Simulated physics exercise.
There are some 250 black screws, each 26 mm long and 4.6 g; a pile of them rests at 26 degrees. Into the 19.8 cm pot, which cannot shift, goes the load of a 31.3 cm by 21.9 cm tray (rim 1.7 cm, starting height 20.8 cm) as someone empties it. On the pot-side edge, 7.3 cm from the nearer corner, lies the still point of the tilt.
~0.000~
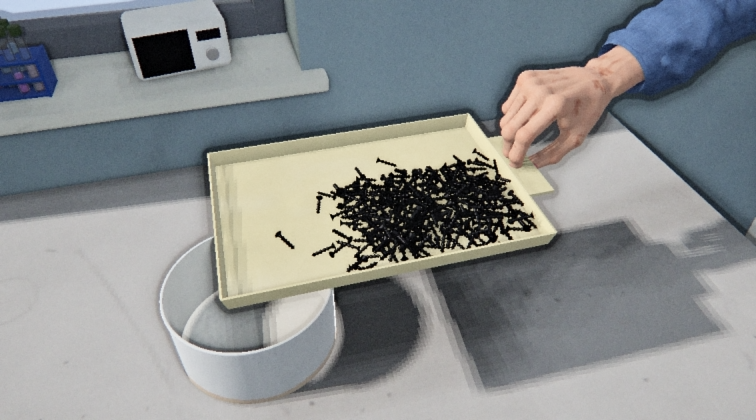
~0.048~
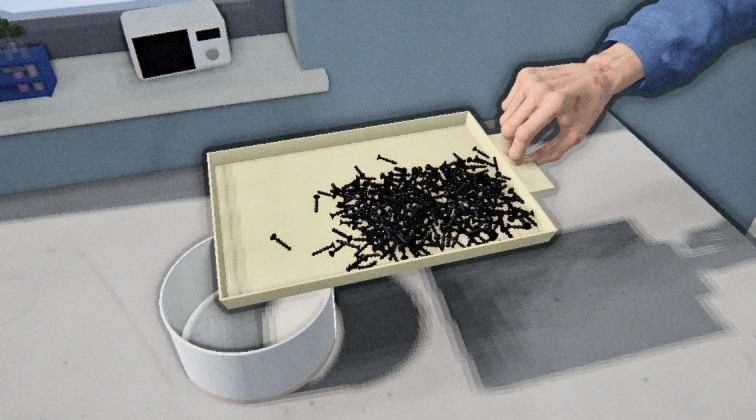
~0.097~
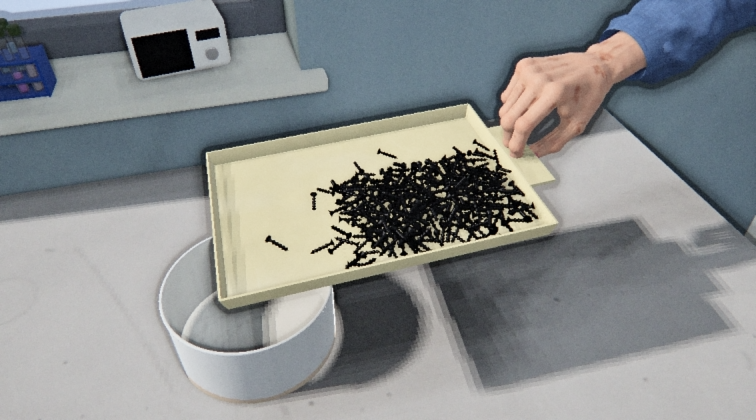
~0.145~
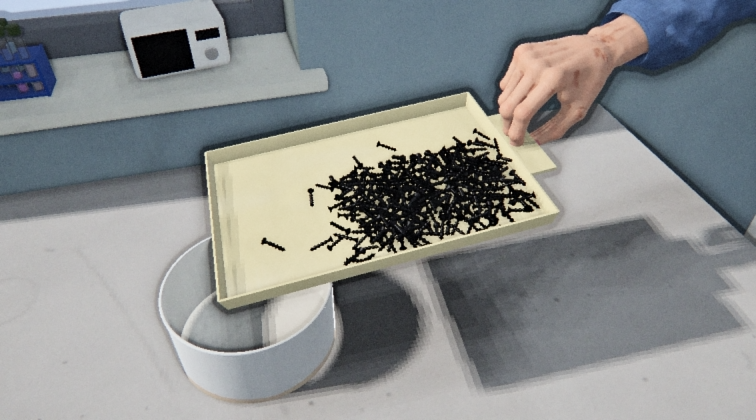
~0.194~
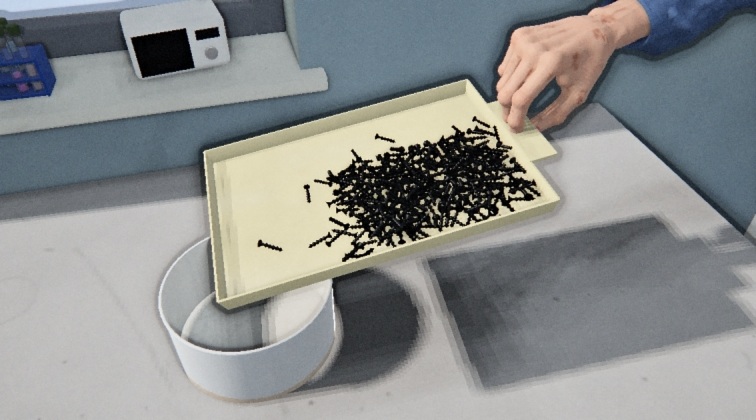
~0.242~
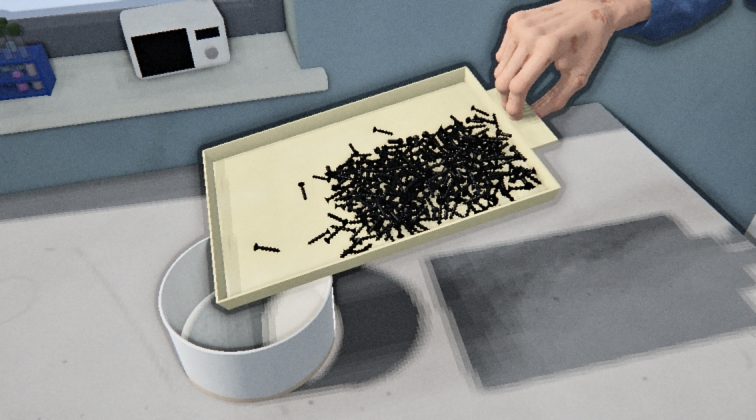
The footage shows a hand gripping the handle of a pale yellow tray heaped with black screws above a white pot, then raising the handle side slightly so the tray tilts toward the left, a few screws shifting a little.
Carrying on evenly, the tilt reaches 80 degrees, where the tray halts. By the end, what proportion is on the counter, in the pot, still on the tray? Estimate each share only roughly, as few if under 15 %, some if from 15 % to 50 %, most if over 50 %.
Roughly: Counter most, pot some, left on the tray few.
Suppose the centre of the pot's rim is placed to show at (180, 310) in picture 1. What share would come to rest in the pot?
With the pot there, close to 70 per cent.
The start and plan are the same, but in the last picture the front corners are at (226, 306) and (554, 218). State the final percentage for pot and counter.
The pot gets 0 and the counter 100.
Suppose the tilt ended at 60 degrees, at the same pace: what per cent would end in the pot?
About 15 in a hundred would end up in the pot.
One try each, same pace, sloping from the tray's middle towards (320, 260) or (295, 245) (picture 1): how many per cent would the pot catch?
Approximately 0 percent, then 10 percent.
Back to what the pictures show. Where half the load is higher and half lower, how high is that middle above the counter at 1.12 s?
Height: Around 14 cm.
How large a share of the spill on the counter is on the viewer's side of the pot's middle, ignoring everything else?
Share: Roughly 90 %.
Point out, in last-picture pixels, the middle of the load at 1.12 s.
I'd put it close to (187, 324).
After 0.77 s, tilt 44 degrees; the tray holds 100 %, the pot 0 %.
Then, at 1.12 s, tilt 65 degrees; the tray holds 35 %, the pot 15 %.
After 1.57 s, tilt 80 degrees; the tray holds 15 %, the pot 25 %.
By 3.5 s all is still; counter 60 %, pot 35 %, tray 5 %.
